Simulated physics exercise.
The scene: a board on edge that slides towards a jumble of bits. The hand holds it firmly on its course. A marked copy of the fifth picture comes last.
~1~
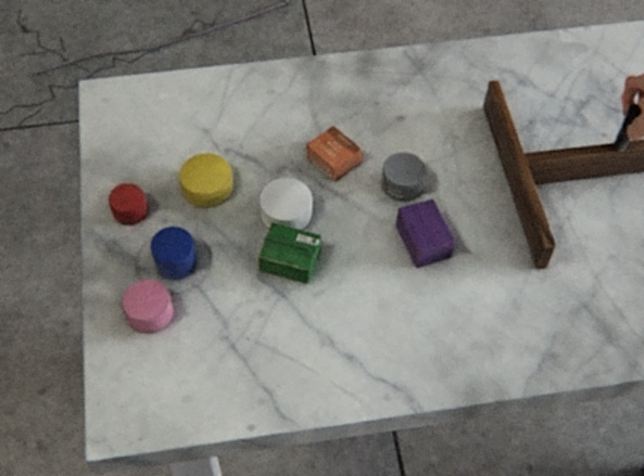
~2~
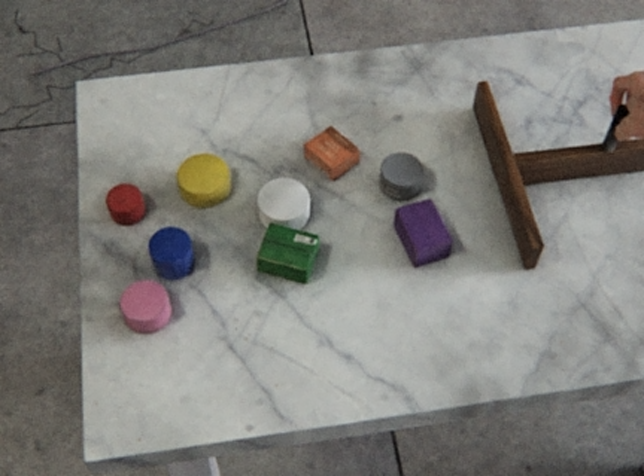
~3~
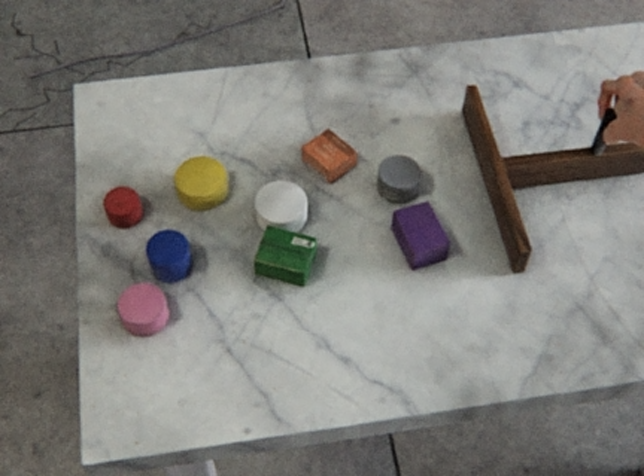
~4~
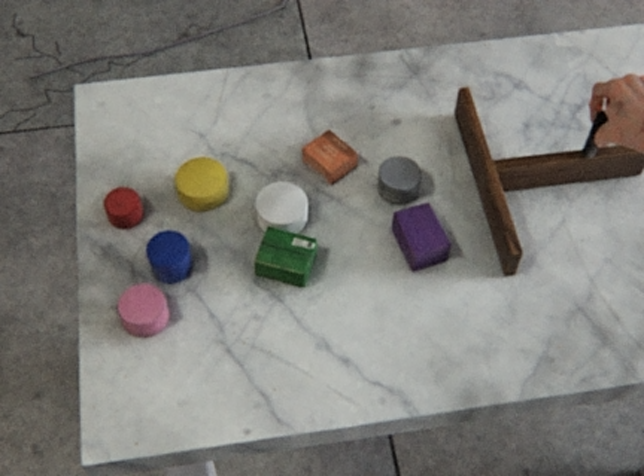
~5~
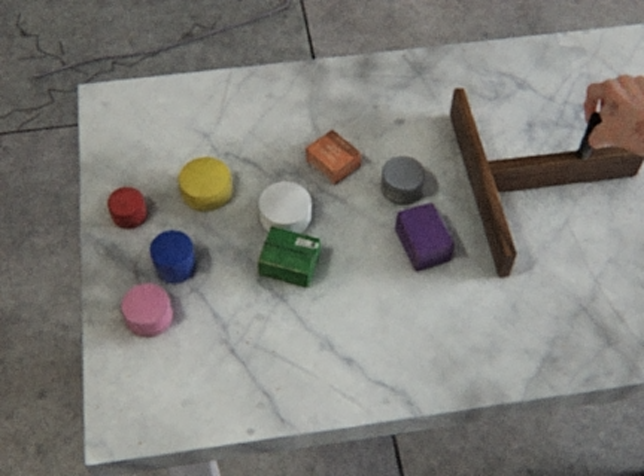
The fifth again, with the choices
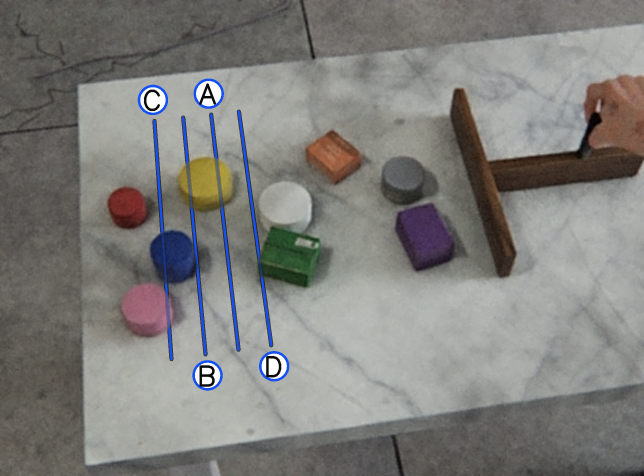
On a marble table, a hand slides a wooden board slightly left near still, colourful blocks.
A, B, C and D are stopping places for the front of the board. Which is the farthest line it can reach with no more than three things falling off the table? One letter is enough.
It should halt at C.
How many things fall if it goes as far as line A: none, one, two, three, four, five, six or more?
In all, none.
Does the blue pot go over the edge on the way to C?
By then, yes.
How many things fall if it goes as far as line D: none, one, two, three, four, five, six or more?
The count is none.
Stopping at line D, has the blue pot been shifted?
By then, yes.
On the marked copy, A at (224, 222); B at (193, 226); C at (162, 230); D at (254, 219).
With C. Early on, board (371, 180); orange box (328, 156); purple block (354, 244).
Further on, board (257, 194); blue pot (143, 261); yellow tin (183, 187).
At the end, board (162, 205); blue pot over the edge; red tin over the edge; two fallen.
As for the rest, A is within the limit but short; B is within the limit but short; D is within the limit but short.
